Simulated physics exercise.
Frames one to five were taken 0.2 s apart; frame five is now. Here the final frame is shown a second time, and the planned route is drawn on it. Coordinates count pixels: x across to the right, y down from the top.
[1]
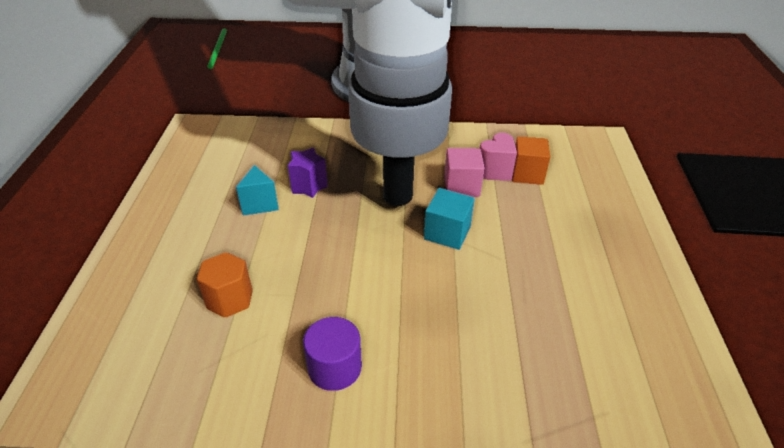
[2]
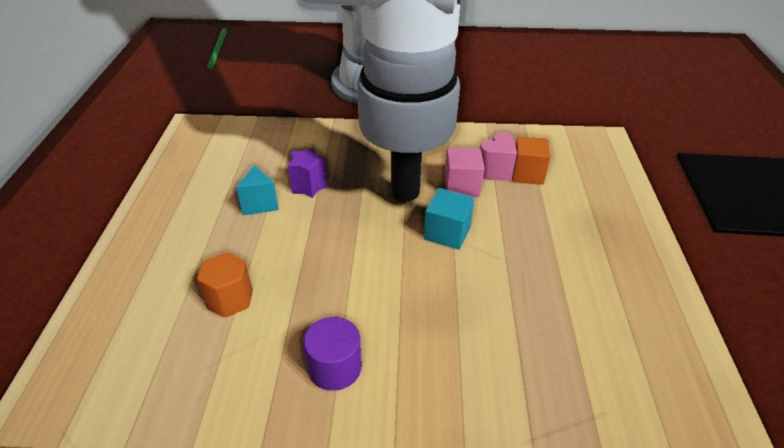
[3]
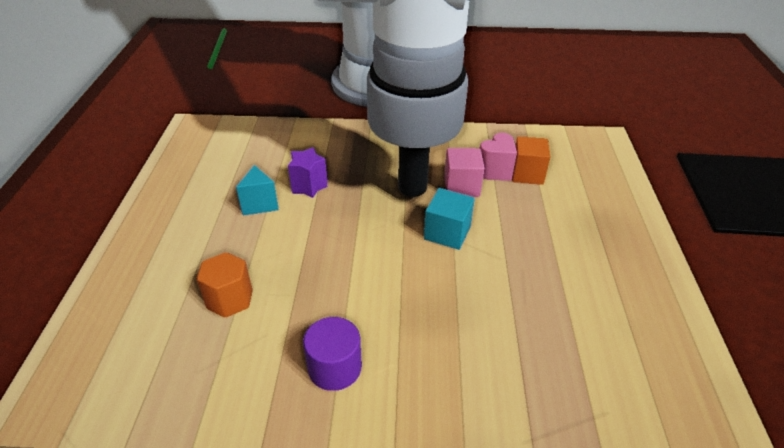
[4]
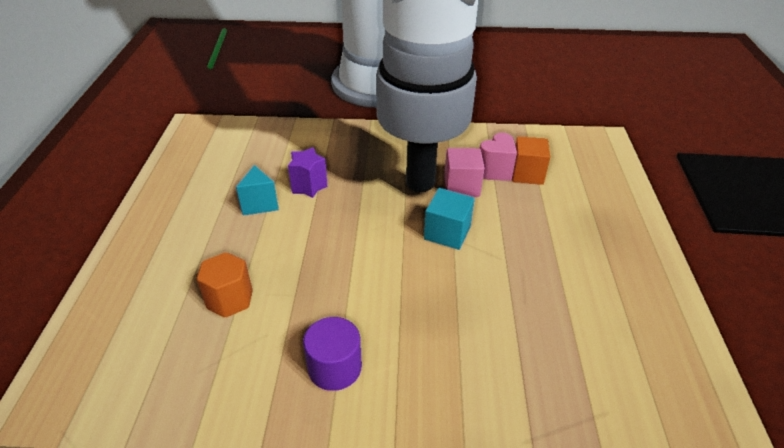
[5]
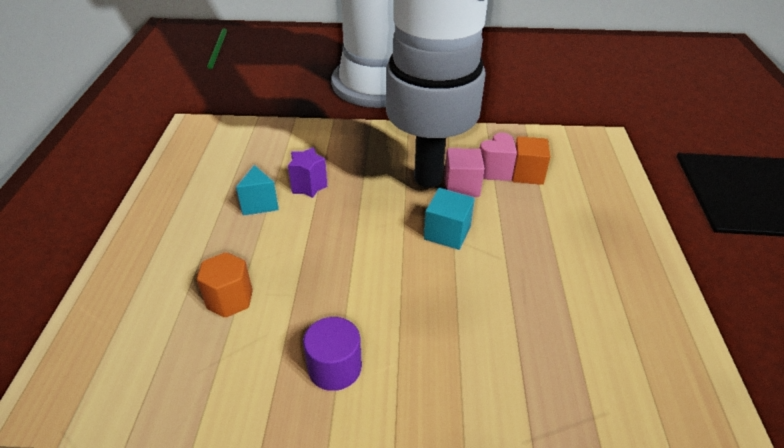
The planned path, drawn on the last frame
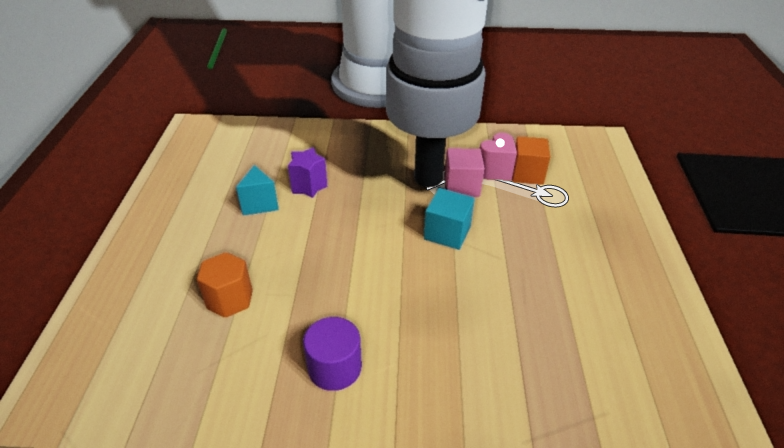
At the start, a robot arm holds its black peg over a wooden board, just left of a turquoise cube, with pink, orange, purple and turquoise blocks scattered around. The peg then moves slowly a short way right and slightly back, drawing close to the pink cube, while every block stays still.
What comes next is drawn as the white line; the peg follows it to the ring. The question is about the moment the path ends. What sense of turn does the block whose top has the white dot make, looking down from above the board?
Overhead view: Clockwise.
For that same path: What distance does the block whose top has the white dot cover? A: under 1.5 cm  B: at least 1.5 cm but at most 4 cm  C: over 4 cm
The correct letter is C.
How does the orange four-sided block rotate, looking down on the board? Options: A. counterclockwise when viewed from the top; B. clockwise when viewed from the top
I'll go with B - clockwise when viewed from the top.
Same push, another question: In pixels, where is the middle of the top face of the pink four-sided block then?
Its top middle will sit at (522, 136).
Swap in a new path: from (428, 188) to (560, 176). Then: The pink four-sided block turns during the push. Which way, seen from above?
It swings round anticlockwise.
Path on the board, from (428, 188) over (465, 175) and (508, 182) to (552, 196); the dot is on the pink heart block.
The first path, step by step. One third of the way, peg at (467, 167); pink four-sided block at (500, 142), turned 35° anticlockwise; pink heart block at (525, 132), turned 40° clockwise; orange four-sided block at (550, 145), turned 35° clockwise.
Two thirds of the way, peg at (511, 174); pink four-sided block at (521, 136), turned 50° anticlockwise; pink heart block at (539, 124), turned 35° clockwise; orange four-sided block at (554, 146), turned 35° clockwise.
At the end, peg at (554, 187); turquoise four-sided block in place; pink four-sided block at (522, 136), turned 55° anticlockwise; pink heart block at (539, 123), turned 35° clockwise; orange four-sided block at (555, 146), turned 30° clockwise.
